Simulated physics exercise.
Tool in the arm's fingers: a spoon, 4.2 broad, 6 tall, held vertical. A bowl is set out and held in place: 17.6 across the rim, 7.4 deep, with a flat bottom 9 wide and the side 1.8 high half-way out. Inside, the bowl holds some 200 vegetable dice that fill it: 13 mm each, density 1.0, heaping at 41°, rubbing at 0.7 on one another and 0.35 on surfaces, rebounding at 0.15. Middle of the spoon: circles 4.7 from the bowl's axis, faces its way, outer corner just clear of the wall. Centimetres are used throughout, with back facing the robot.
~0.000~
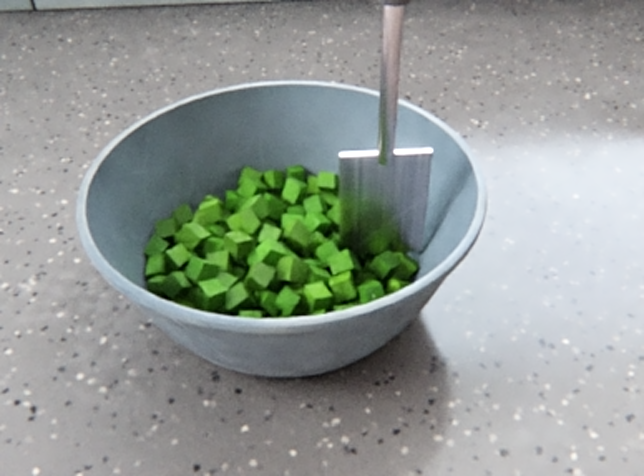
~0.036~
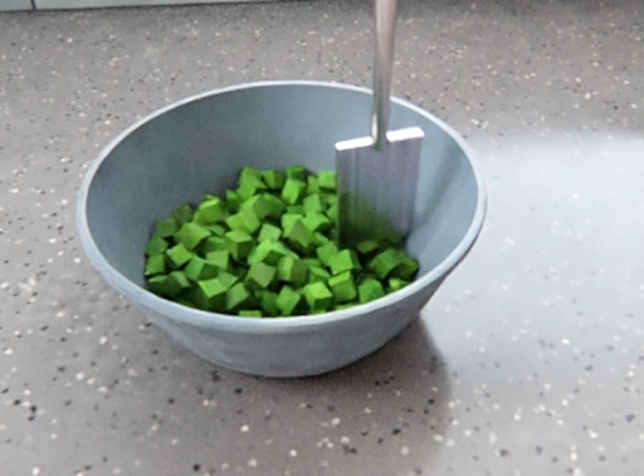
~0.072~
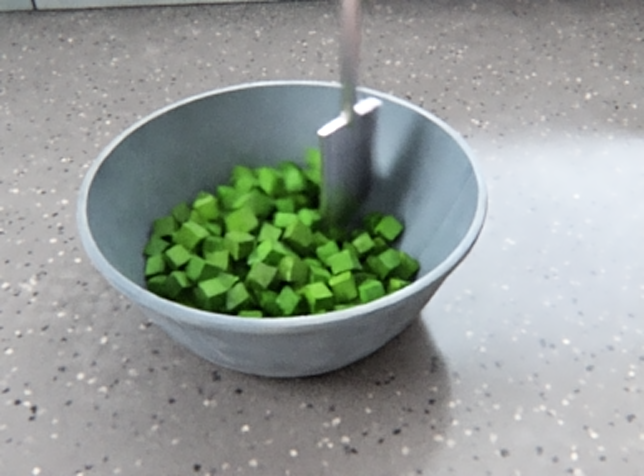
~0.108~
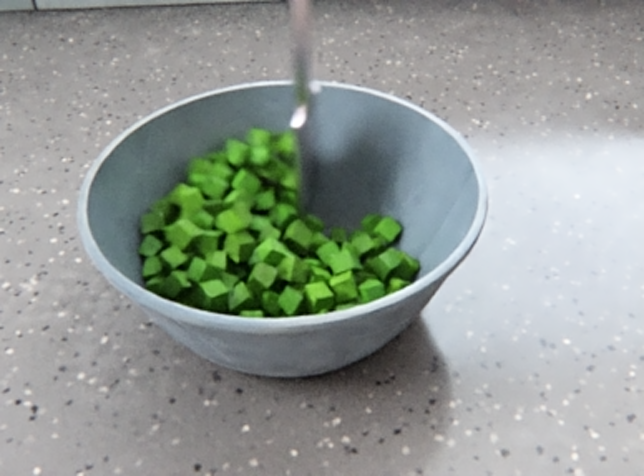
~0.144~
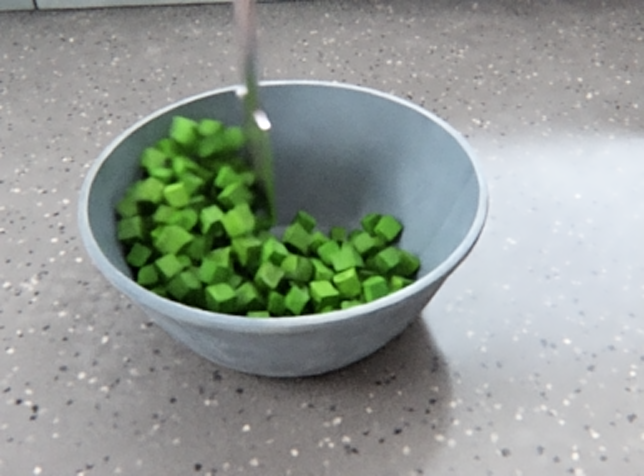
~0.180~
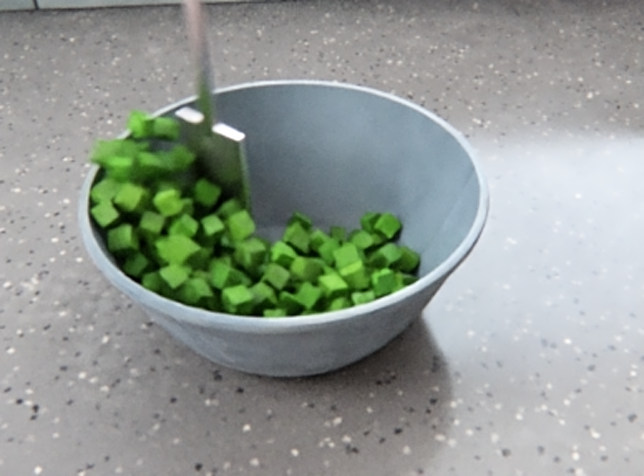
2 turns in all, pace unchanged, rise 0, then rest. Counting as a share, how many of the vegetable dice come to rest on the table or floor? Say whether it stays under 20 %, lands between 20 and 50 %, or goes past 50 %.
It lands between 20 and 50 %.
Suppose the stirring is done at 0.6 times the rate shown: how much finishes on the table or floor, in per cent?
That gives some 15 percent.
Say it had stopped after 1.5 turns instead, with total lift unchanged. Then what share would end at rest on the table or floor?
It would be near 30 per cent.
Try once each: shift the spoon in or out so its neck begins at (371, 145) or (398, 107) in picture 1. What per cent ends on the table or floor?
Near 30 and 30 in a hundred, one try each.
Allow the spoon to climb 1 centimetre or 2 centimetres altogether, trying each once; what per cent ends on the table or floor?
Try one: Around 35 %; try two: Around 20 %.
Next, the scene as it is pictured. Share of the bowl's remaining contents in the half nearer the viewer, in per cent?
I'd put it at roughly 25 per cent.
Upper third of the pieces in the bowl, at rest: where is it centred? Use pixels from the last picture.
Somewhere close to (313, 180).
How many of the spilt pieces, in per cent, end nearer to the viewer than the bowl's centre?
Some 60 per cent.
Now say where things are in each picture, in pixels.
The first picture shows the spoon neck at (388, 123), 0° round; upper third of the load around (260, 248), from x 160 to 405, top at y 175; 202 in the bowl.
The second picture shows the spoon neck at (381, 110), 14° round; upper third of the load around (260, 248), from x 160 to 405, top at y 175.
The third picture shows the spoon neck at (350, 88), 45° round; upper third of the load around (260, 241), from x 160 to 405, top at y 160.
The fourth picture shows the spoon neck at (303, 77), 76° round; upper third of the load around (240, 225), from x 155 to 405, top at y 140.
The fifth picture shows the spoon neck at (251, 80), 107° round; upper third of the load around (197, 221), from x 130 to 405, top at y 130.
The sixth picture shows the spoon neck at (206, 96), 138° round; upper third of the load around (173, 229), from x 105 to 405, top at y 125; 202 in the bowl.
After 0.44 s, 4° round, highest piece 10 above the table; 166 in the bowl, 20 on the table or floor, 16 in flight or on the tool.
After 0.70 s, 230° round, highest piece 9 above the table; 143 in the bowl, 49 on the table or floor, 10 in flight or on the tool.
After 1.03 s, 0° round, highest piece 7 above the table; 126 in the bowl, 76 on the table or floor.
After 1.73 s, 0° round, highest piece 6 above the table; 126 in the bowl, 76 on the table or floor.
In the end, 126 in the bowl, 76 on the table or floor. That is 38 % on the table or floor.
